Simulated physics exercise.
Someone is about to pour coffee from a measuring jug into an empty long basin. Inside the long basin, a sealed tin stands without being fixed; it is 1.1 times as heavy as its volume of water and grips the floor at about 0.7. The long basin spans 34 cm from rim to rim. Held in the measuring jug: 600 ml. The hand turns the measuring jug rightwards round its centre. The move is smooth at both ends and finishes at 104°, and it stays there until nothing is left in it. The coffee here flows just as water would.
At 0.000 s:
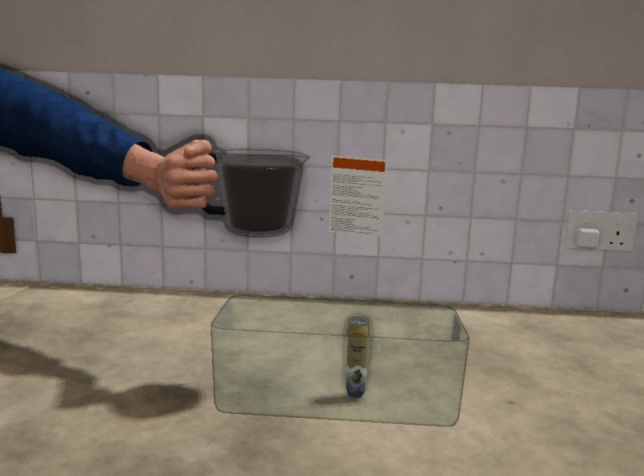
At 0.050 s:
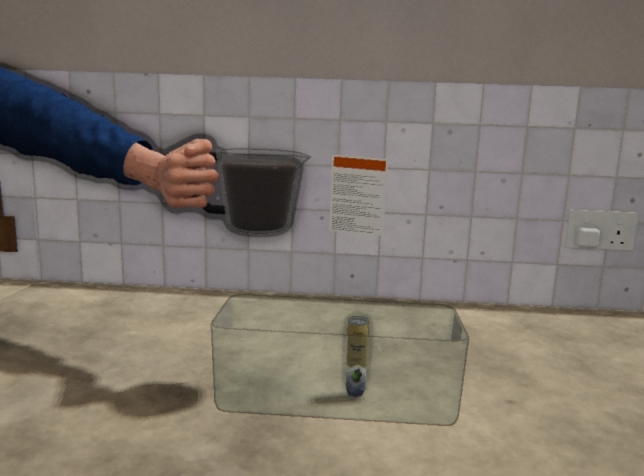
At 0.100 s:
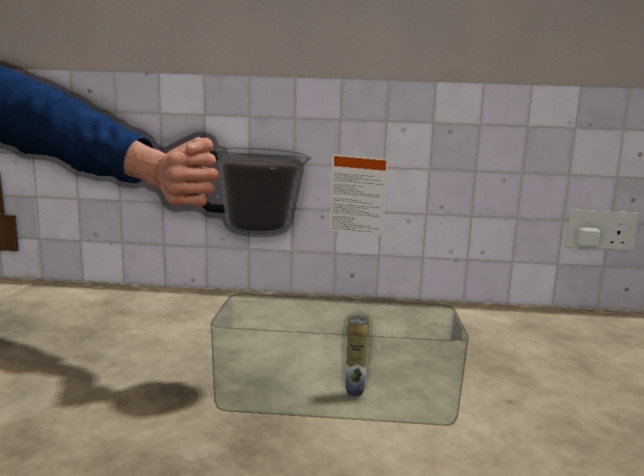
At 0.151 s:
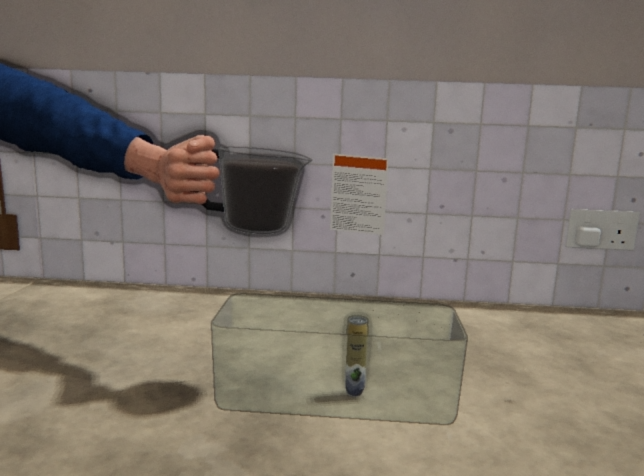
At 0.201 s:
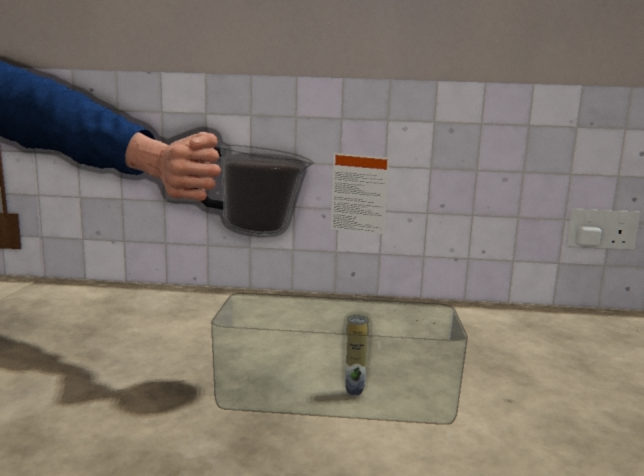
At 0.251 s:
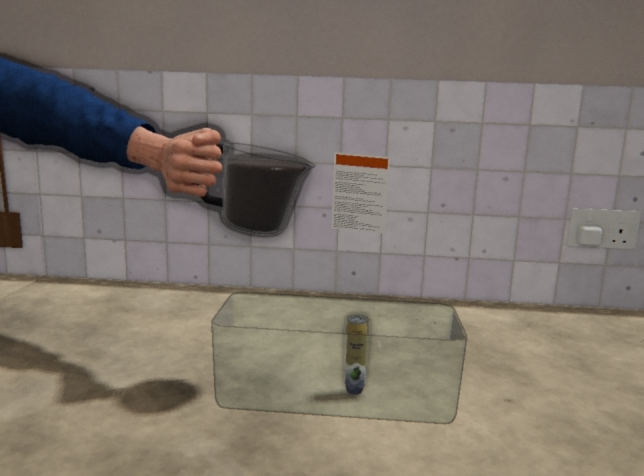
At the start, a hand in a blue sleeve holds a jug of dark liquid upright above a clear, long basin with a small tin standing inside it. The hand then slowly turns the jug slightly to the right, its right rim dipping a little, while the basin and tin stay still.
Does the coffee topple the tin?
It is going to fail.
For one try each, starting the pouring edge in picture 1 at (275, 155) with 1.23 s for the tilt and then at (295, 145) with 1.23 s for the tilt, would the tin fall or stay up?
Run one: It does not tip. Run two: It tumbles.
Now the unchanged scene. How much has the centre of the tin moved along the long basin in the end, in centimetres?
Roughly 8.0 cm.
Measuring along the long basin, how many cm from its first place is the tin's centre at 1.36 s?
Near 8 cm of travel.
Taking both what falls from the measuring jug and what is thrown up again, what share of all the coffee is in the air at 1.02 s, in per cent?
22 per cent, roughly.
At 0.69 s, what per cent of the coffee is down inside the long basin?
6 %, roughly.
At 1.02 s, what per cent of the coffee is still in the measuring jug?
I'd say some 16 per cent remains.
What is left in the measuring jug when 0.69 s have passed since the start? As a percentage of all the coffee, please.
Remaining: Near 72 % of the total.
Then, 0.69 s in, the tilt is 63° and 72 per cent is still to pour; the tin stands where it began.
Then, 1.02 s in, the tilt is 97° and 16 per cent is still to pour; the tin stands where it began.
Then, 1.36 s in, the tilt is 104° and 0 per cent is still to pour; the tin lies on its side.
Then, 1.73 s in, the tilt is 104° and 0 per cent is still to pour; the tin lies on its side.
Finally, the tin lies on its side.
